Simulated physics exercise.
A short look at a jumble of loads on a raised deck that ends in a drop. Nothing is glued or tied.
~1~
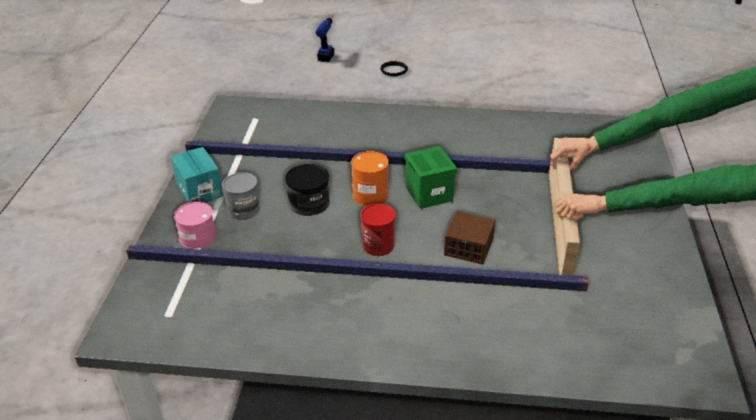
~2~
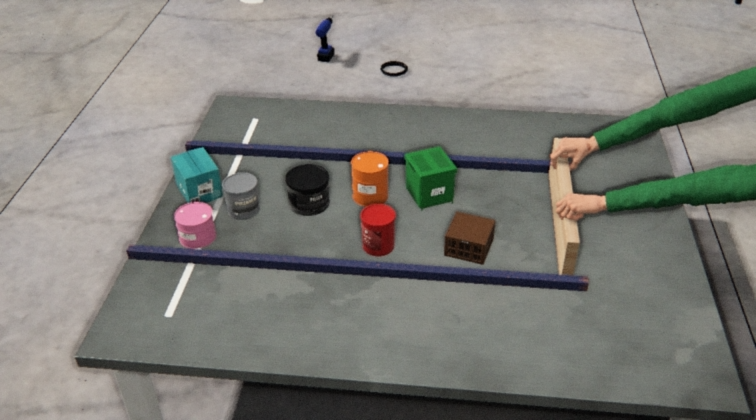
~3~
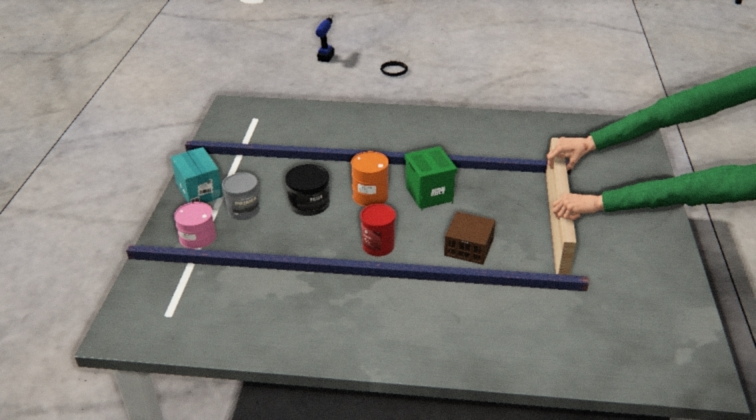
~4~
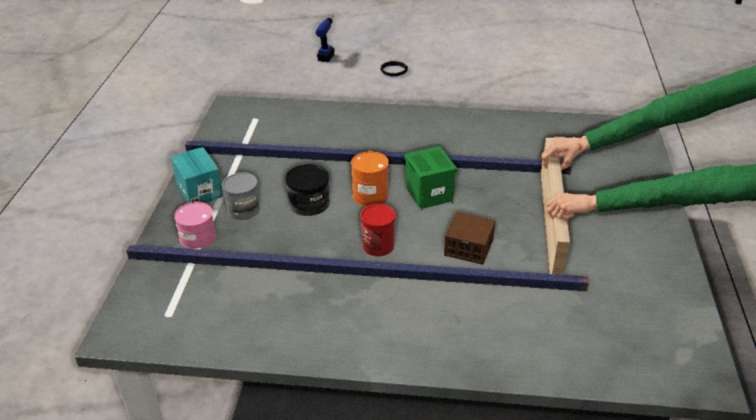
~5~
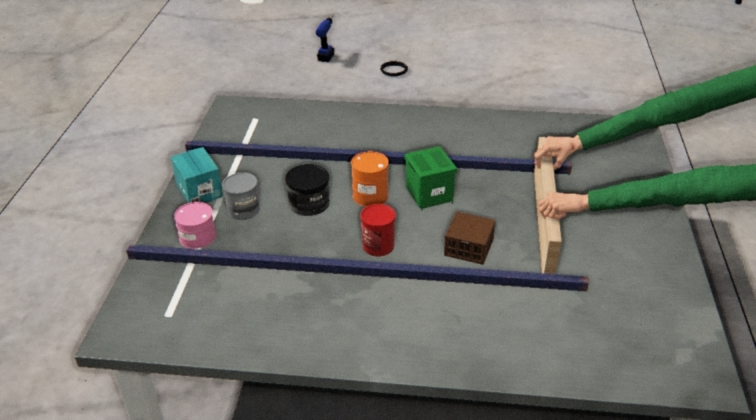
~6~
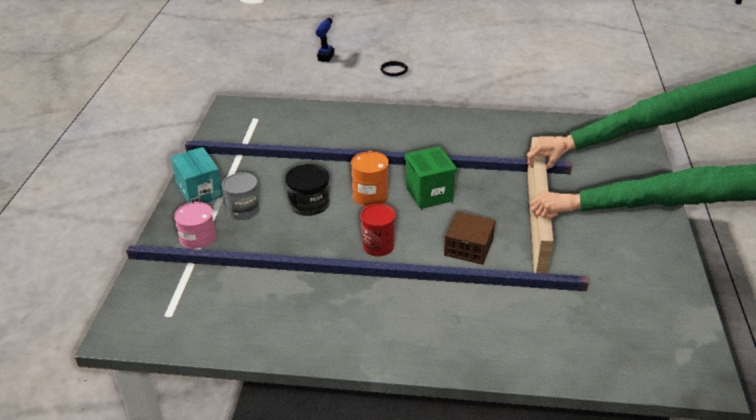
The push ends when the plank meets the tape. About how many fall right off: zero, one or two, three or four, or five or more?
As it turns out, the number that fall off is one or two.
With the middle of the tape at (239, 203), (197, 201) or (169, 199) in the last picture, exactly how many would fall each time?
In that order 2, 5 and 8.
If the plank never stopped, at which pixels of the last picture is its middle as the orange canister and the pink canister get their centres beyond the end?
Its middle is around (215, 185) and around (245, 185).
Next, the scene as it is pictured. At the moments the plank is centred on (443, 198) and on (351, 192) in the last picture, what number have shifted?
By then 2, and 6.
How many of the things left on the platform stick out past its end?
3 of them.
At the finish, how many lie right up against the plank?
It touches 3.
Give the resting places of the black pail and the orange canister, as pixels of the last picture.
First (194, 193), then (171, 165).
Soon after, none off yet; turquoise parcel at rest near (197, 177); pink canister at rest near (196, 225); grey pail at rest near (242, 197).
In the end, the number that fall off is one or two; gone, pink canister and turquoise parcel.
